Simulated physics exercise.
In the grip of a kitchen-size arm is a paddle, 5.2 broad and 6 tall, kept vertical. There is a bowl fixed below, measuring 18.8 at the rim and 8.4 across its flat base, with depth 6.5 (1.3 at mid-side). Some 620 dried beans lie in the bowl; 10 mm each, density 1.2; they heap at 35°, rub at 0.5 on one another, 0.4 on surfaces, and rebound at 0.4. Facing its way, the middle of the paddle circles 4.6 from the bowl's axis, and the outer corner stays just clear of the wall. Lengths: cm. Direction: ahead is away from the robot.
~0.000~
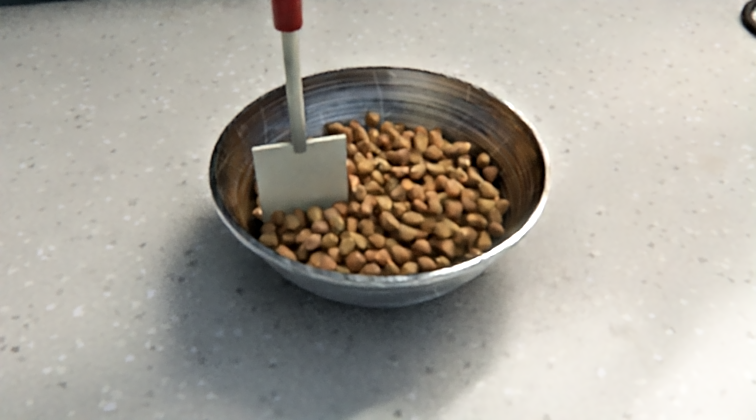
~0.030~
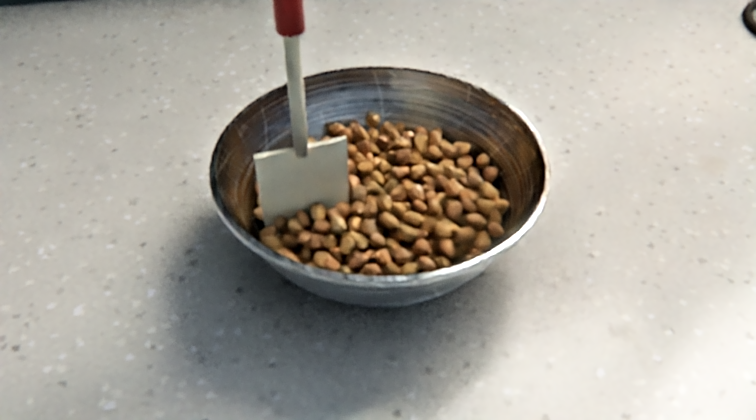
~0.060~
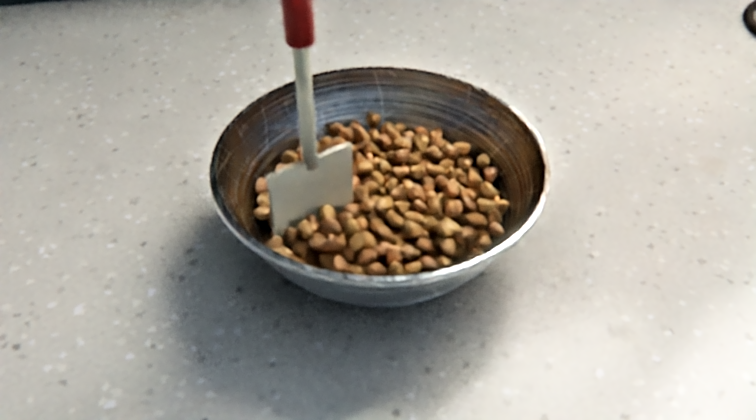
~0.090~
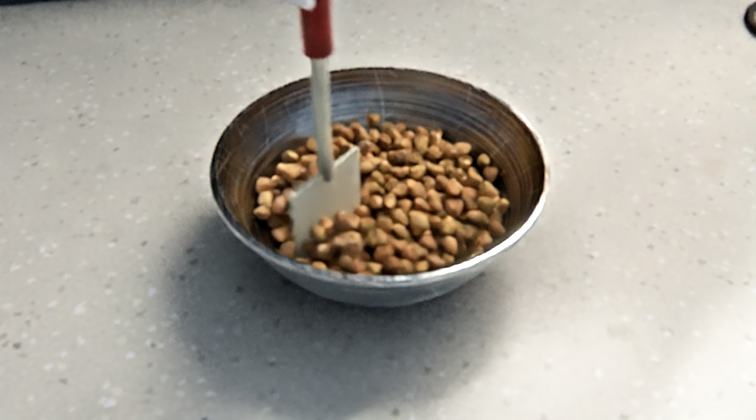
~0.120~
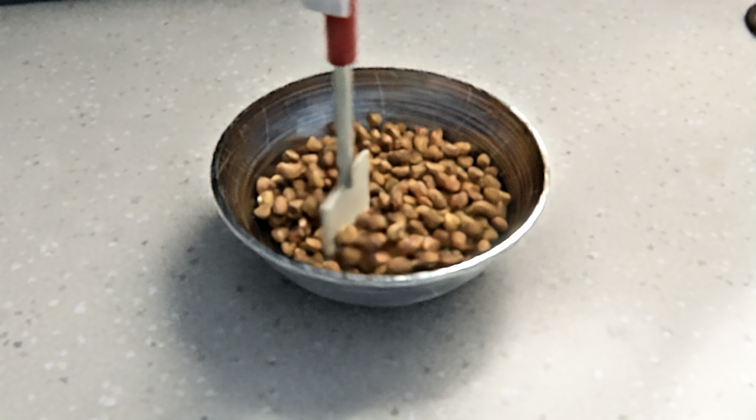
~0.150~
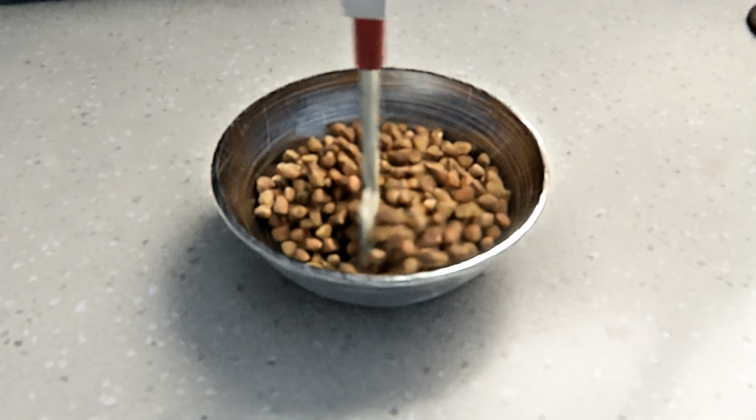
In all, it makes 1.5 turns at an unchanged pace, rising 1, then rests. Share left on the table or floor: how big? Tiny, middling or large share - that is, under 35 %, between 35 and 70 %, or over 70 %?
The share is tiny, under 35 %.
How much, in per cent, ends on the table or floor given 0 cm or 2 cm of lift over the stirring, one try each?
Estimates: 25 % then 15 %.
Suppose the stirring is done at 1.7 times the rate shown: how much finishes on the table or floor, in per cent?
Estimated share: Near 40 per cent.
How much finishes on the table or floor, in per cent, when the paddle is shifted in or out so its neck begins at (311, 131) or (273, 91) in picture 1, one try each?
Roughly 15 and 0 per cent.
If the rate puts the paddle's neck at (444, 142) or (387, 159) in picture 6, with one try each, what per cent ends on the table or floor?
Near 40 per cent for the first, near 30 per cent for the second.
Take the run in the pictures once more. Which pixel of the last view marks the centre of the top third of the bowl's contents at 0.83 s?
In the final view it lies at about (415, 247).
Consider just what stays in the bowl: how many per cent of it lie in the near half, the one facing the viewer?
I'd say around 45 per cent.
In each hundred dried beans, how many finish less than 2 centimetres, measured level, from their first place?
Around 15 in a hundred.
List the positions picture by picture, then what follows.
In the first picture, paddle neck at (297, 120), 0° round; upper third of the load around (388, 189), from x 265 to 500, top at y 120; 623 in the bowl.
In the second picture, paddle neck at (299, 125), 6° round; upper third of the load around (388, 192), from x 265 to 500, top at y 120.
In the third picture, paddle neck at (308, 137), 22° round; upper third of the load around (386, 196), from x 265 to 500, top at y 120.
In the fourth picture, paddle neck at (324, 147), 38° round; upper third of the load around (390, 202), from x 265 to 500, top at y 120.
In the fifth picture, paddle neck at (345, 155), 54° round; upper third of the load around (399, 204), from x 265 to 500, top at y 120.
In the sixth picture, paddle neck at (370, 159), 70° round; upper third of the load around (414, 208), from x 265 to 505, top at y 120; 623 in the bowl.
After 0.49 s, 254° round, highest piece 9 above the table; 564 in the bowl, 40 on the table or floor, 19 in flight or on the tool.
After 0.83 s, 77° round, highest piece 9 above the table; 491 in the bowl, 112 on the table or floor, 20 in flight or on the tool.
After 1.20 s, 180° round, highest piece 6 above the table; 468 in the bowl, 155 on the table or floor.
After 1.90 s, 180° round, highest piece 6 above the table; 468 in the bowl, 155 on the table or floor.
At rest, 468 in the bowl, 155 on the table or floor. That is 25 % on the table or floor.
